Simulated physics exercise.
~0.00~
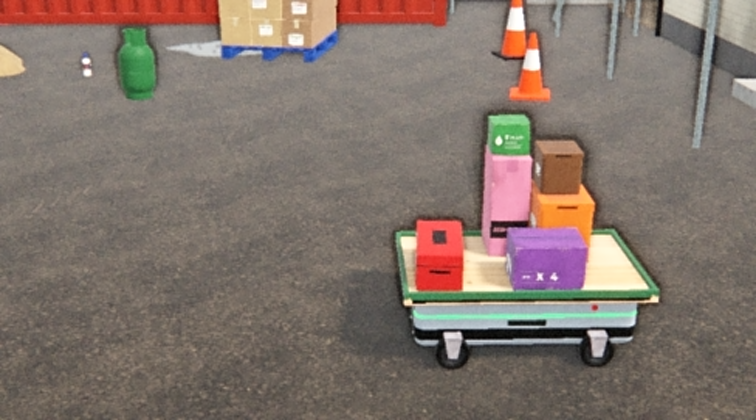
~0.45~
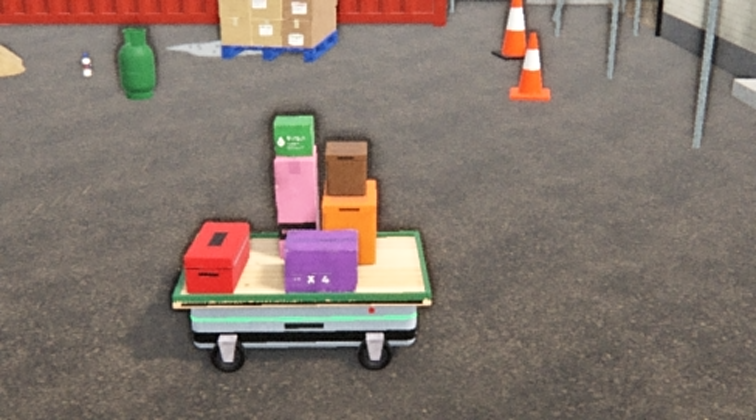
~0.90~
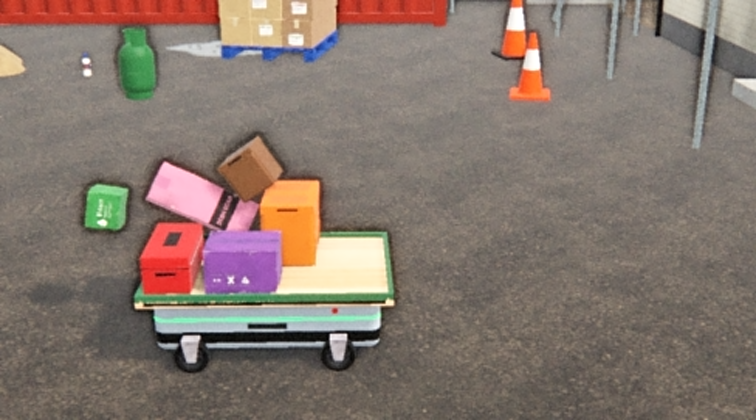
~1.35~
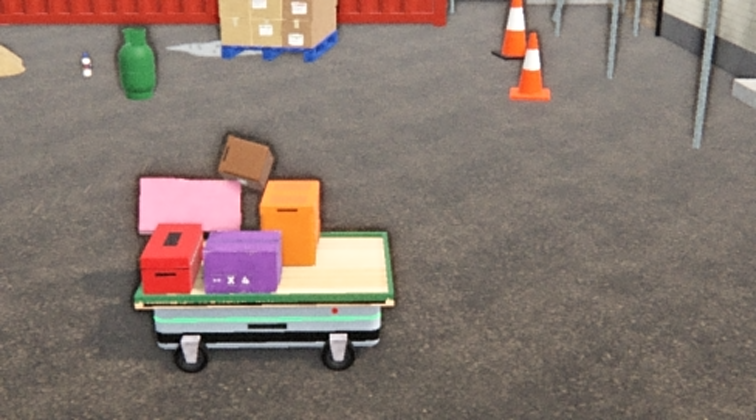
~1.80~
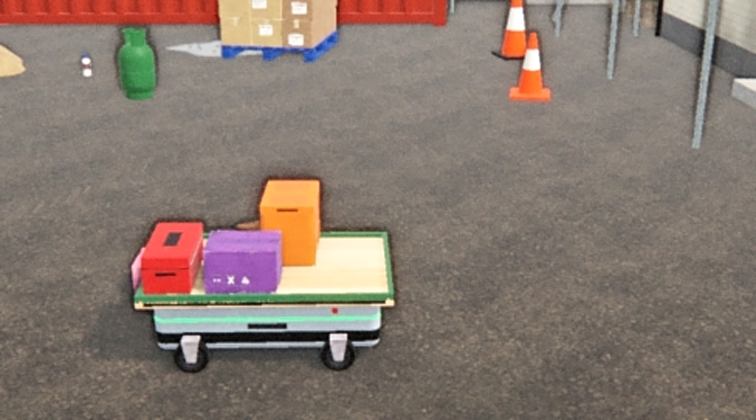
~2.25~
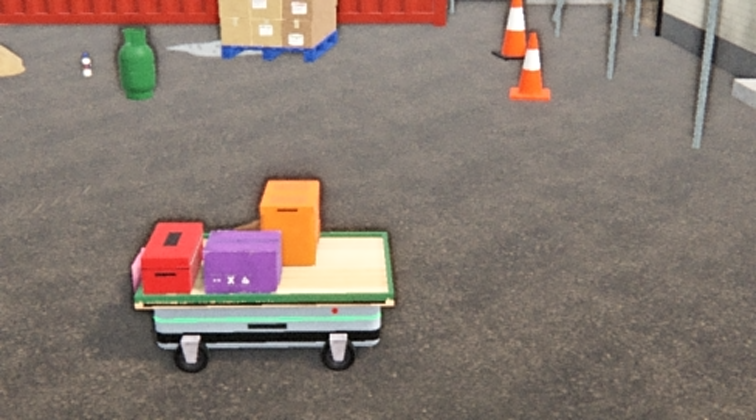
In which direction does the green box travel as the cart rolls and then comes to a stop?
The green box moves to the left, first riding on top of the pink box and then tumbling past the left end of the cart.
